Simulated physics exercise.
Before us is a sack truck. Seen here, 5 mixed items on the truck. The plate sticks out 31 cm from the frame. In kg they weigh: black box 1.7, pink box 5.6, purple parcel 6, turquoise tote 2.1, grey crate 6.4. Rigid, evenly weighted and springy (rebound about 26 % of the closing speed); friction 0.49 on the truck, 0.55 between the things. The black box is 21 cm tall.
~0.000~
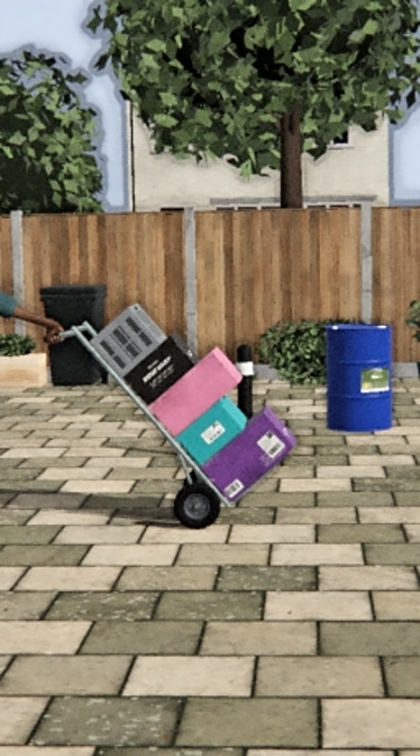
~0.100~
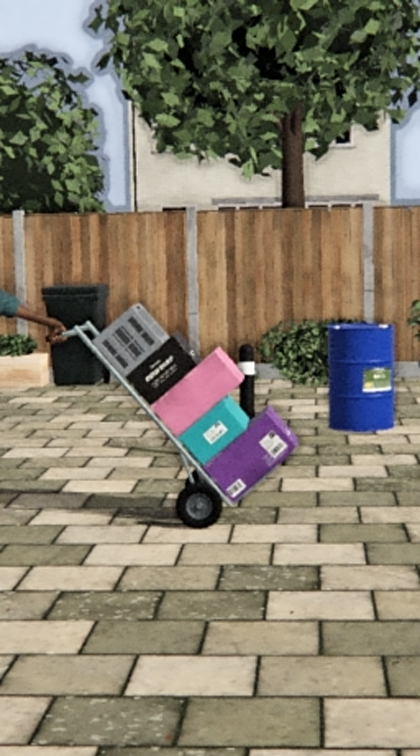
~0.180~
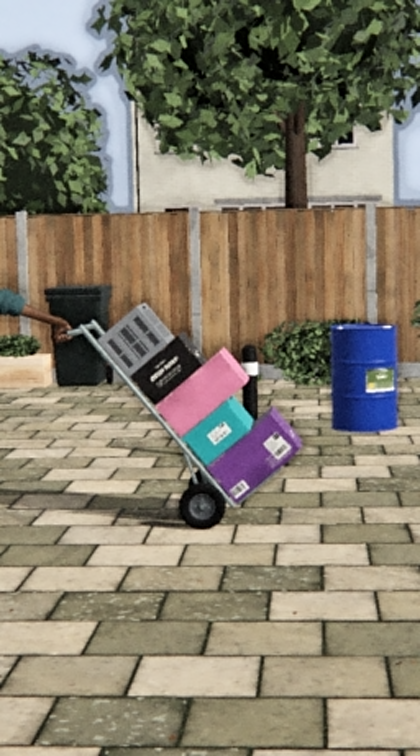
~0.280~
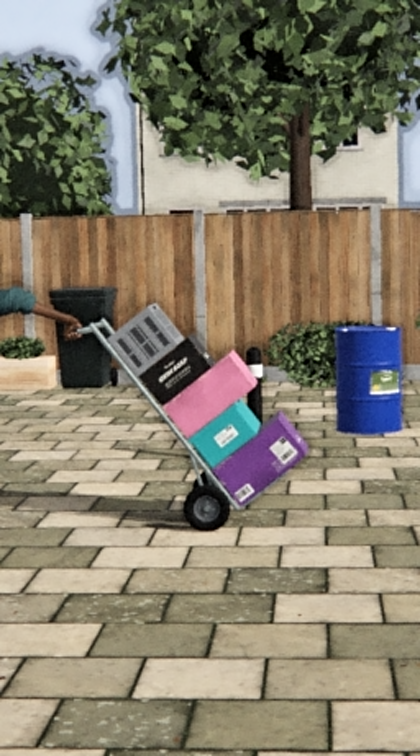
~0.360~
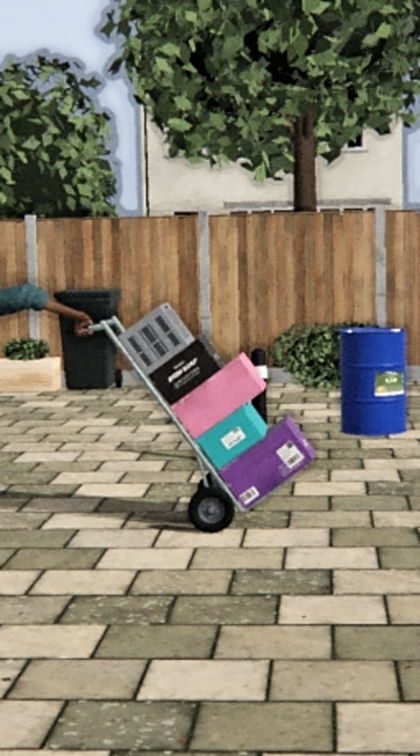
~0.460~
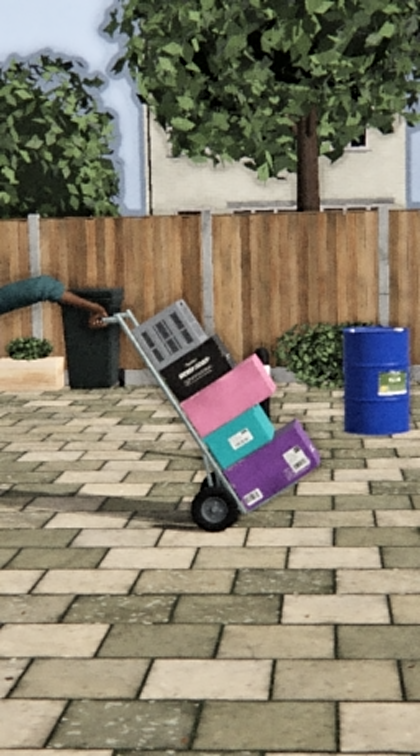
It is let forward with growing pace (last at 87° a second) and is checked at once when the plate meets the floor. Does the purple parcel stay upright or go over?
The purple parcel keeps standing.
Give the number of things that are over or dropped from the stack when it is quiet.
4 of them.
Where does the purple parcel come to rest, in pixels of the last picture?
Around (284, 497).
Around 1.36 s, truck upright; purple parcel tipped 4° against what carries it near (286, 497); grey crate tipped 26° against what carries it; black box tipped 26° against what carries it.
Around 1.76 s, truck upright; black box, pink box and grey crate now dropped from the stack; turquoise tote on its side.
Finally (3.4 s), dropped from the stack and tipped over, black box, pink box and grey crate; on their side or leaning hard on the truck, turquoise tote; purple parcel still in place (within 10 cm). Final places as that camera would see them, purple parcel near (284, 497).
